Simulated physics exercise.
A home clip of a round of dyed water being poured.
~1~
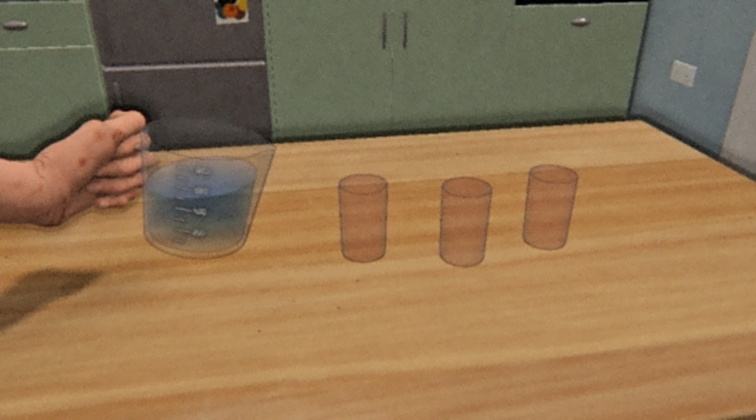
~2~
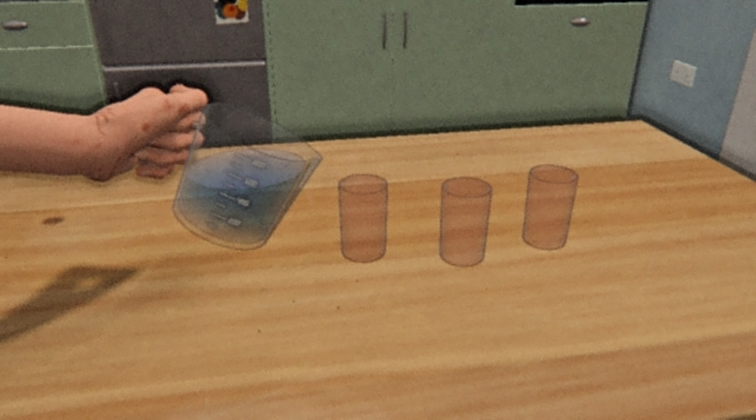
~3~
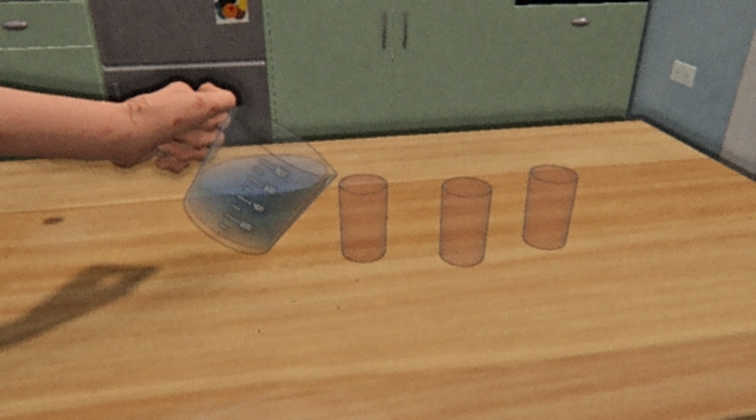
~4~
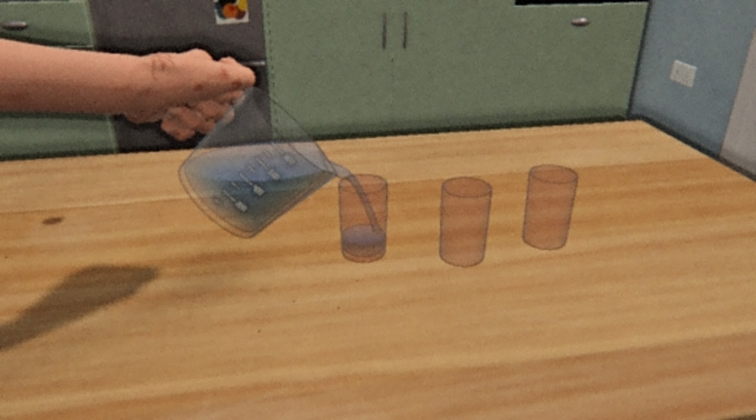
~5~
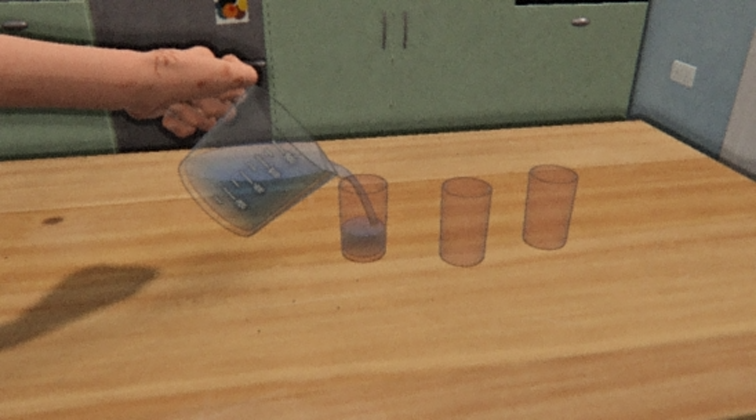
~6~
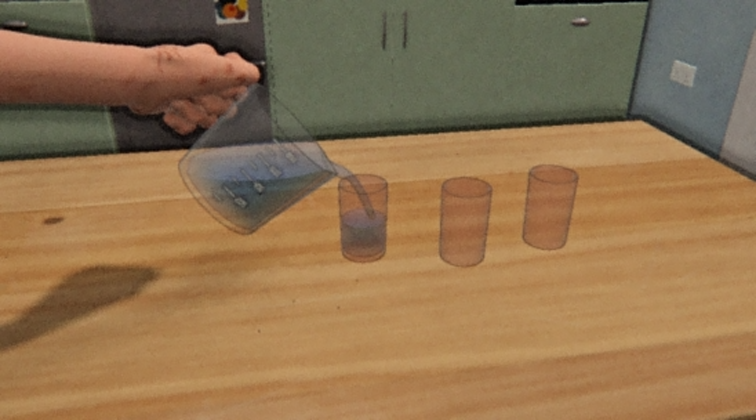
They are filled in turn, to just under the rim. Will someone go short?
What the measuring jug holds goes round.
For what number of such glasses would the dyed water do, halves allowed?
It makes near 4.0.
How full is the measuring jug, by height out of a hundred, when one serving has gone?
Close to 45 %.
Next, the first is about three quarters full.
After that, the first is done and the measuring jug has about three quarters of its load.
Finally, all three are full and about a quarter of the dyed water is over.
